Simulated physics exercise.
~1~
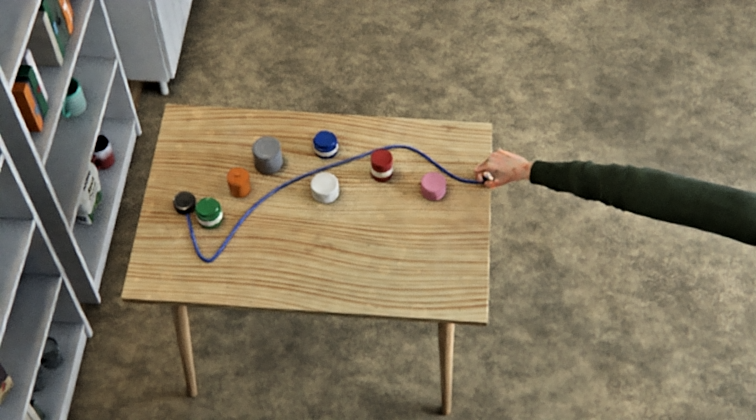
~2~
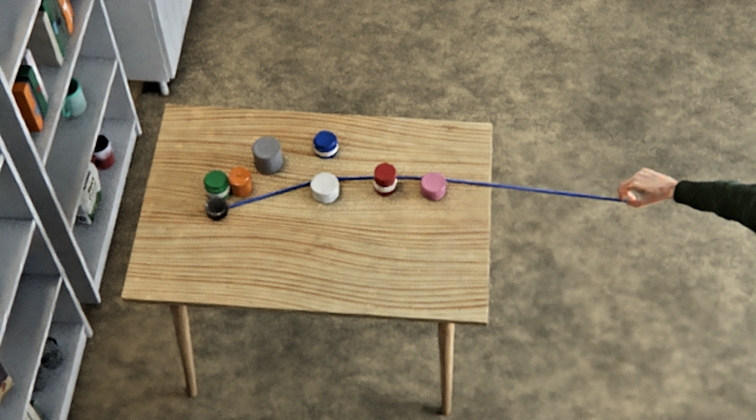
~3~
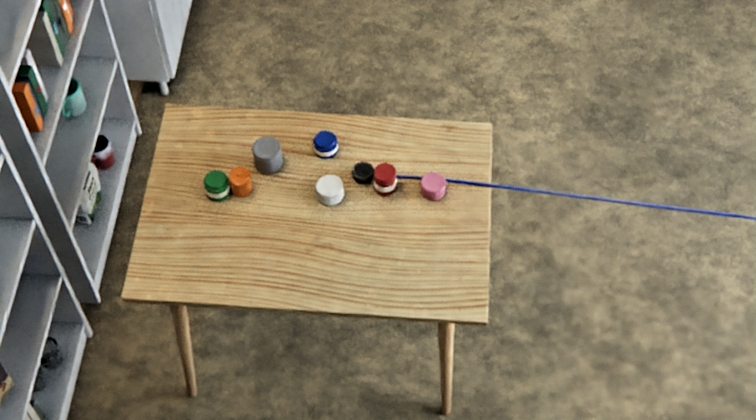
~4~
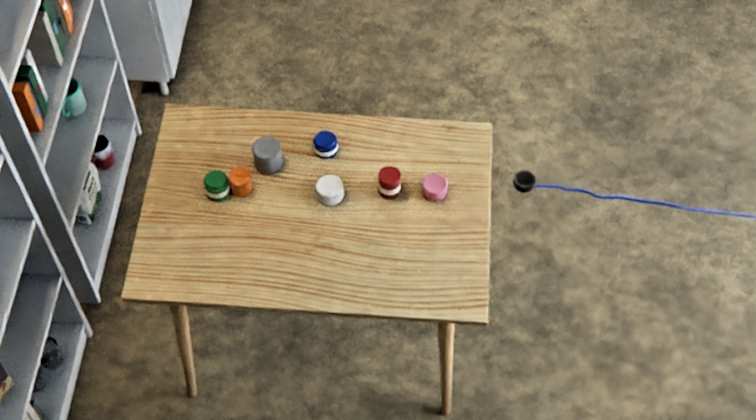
A black round object on a blue cord, pulled rightward by a hand, slides across a wooden table among seven small containers, nudging the green jar up beside the orange pot and slightly shifting the red tin, then leaves the right edge, ending clear of the tabletop with the cord trailing right.
